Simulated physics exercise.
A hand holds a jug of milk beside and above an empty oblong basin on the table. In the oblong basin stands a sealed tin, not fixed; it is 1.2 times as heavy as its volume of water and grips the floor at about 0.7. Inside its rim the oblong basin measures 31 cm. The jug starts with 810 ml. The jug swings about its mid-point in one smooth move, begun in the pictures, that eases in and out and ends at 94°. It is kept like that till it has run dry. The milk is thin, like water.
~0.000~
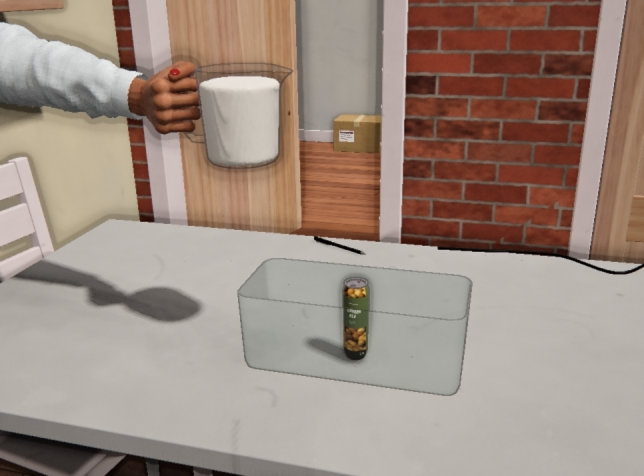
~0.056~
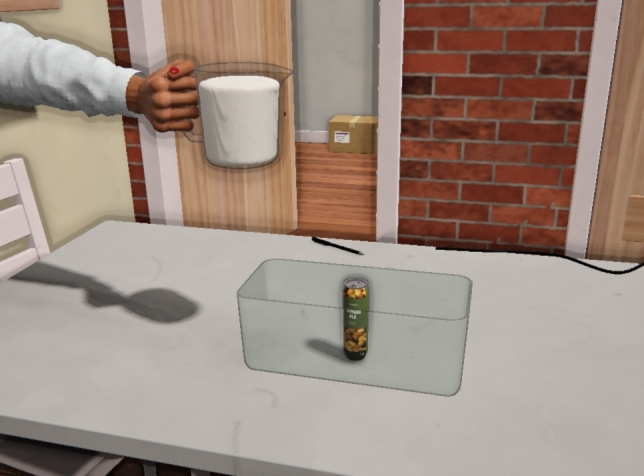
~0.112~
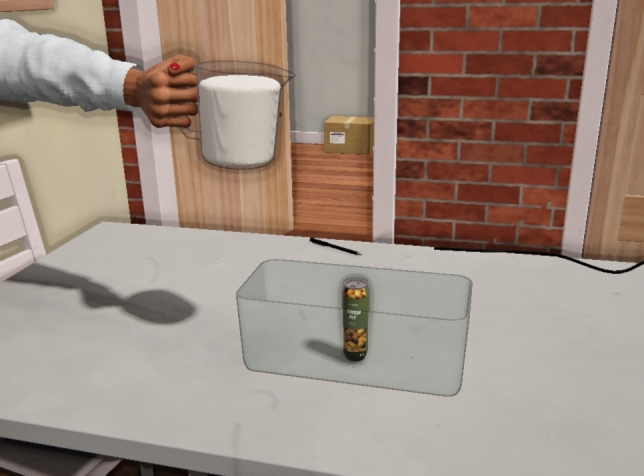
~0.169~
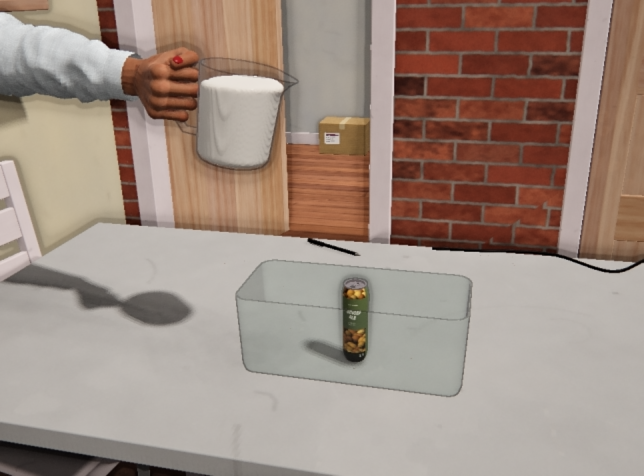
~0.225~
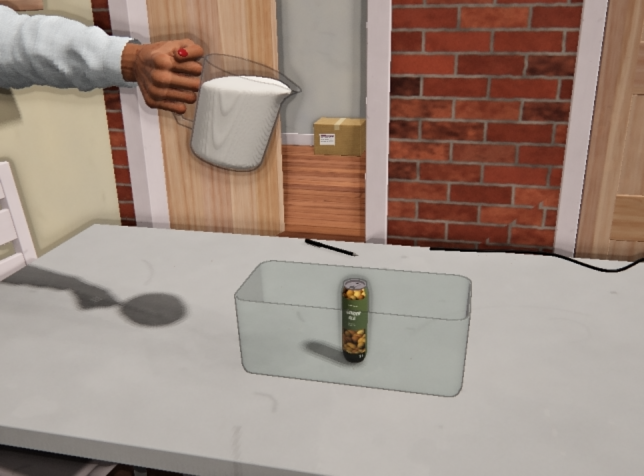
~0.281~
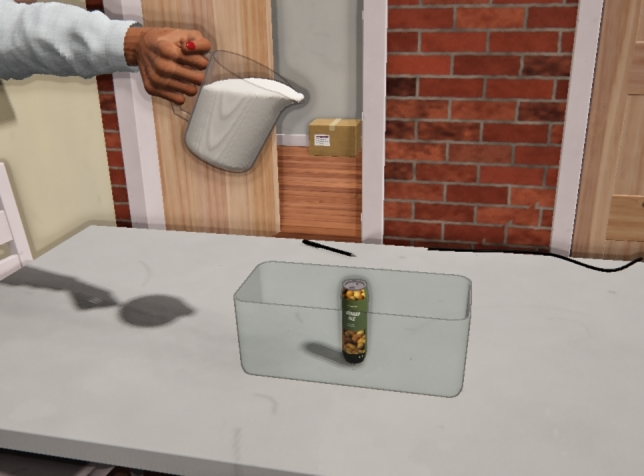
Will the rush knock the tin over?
The tin remains upright.
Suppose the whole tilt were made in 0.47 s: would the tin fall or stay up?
Then it stays up.
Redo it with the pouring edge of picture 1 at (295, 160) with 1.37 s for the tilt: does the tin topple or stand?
Then it falls.
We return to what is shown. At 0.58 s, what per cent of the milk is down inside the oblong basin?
Near 4 in a hundred.
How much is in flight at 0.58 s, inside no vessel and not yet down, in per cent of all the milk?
Near 30 in a hundred.
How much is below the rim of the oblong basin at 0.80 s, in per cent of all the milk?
Near 42 in a hundred.
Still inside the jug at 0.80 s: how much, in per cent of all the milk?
Some 26 per cent.
By 0.58 s the tilt is 80° and 66 per cent is still to pour; the tin stands where it began.
By 0.80 s the tilt is 94° and 25 per cent is still to pour; the tin stands where it began.
By 1.02 s the tilt is 94° and 8 per cent is still to pour; the tin stands where it began.
By 1.27 s the tilt is 94° and 2 per cent is still to pour; the tin stands where it began.
At rest the tin stands where it began.
